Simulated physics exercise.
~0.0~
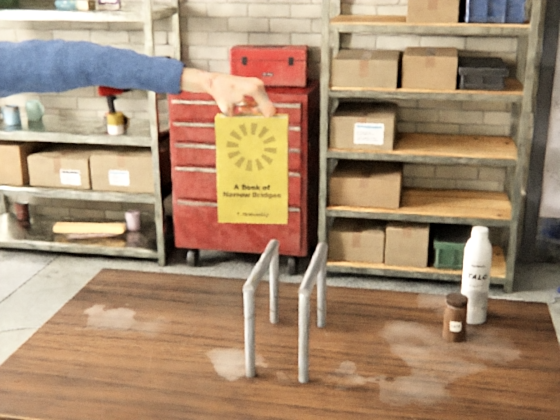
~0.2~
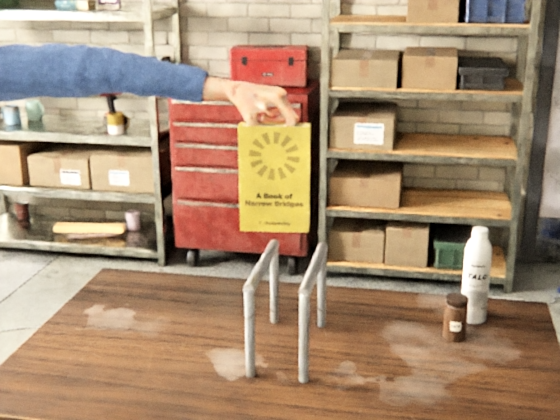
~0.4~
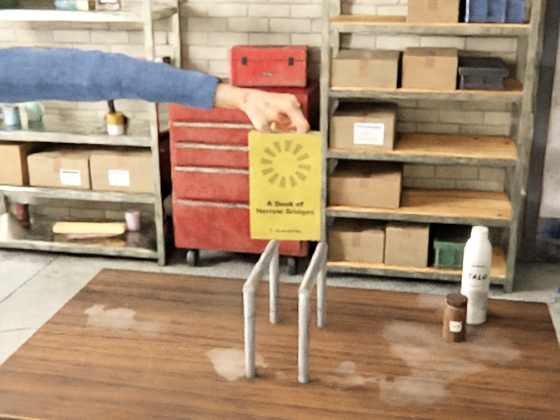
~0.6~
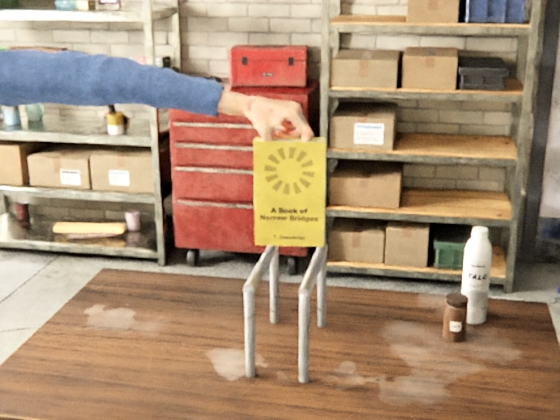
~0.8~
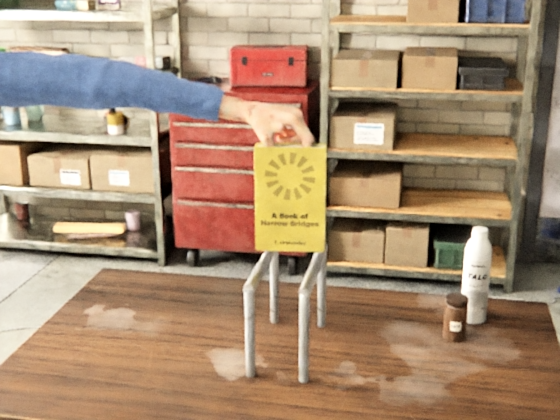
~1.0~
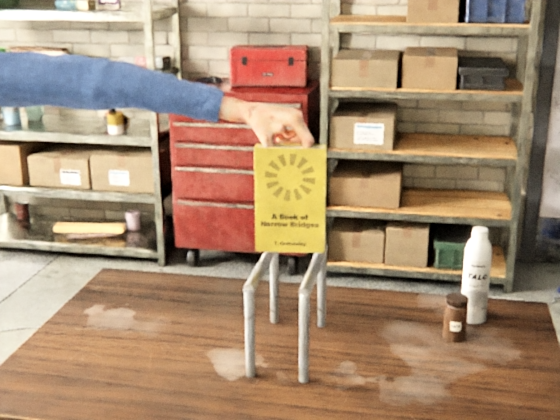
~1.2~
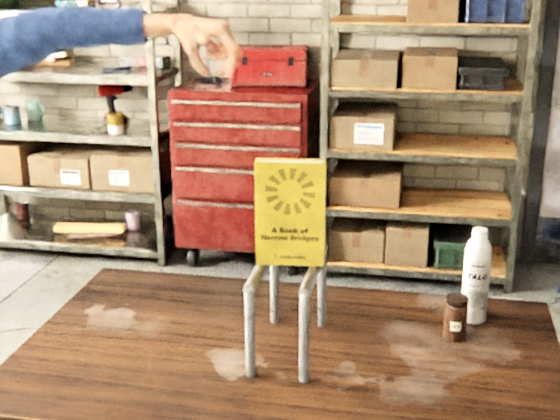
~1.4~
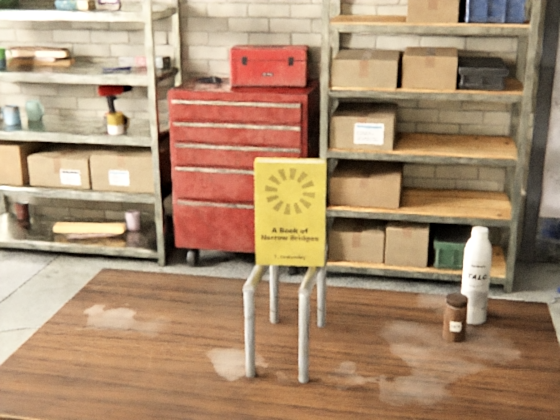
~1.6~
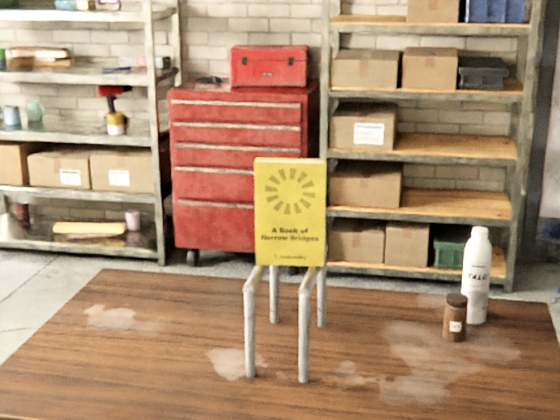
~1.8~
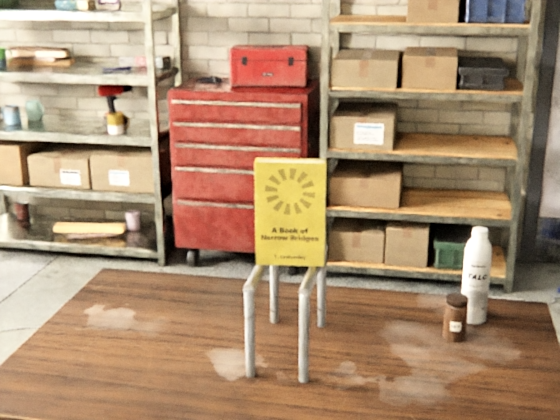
A hand lowering a yellow book upright onto two narrow grey ledges, letting go and withdrawing, the book staying standing on top.
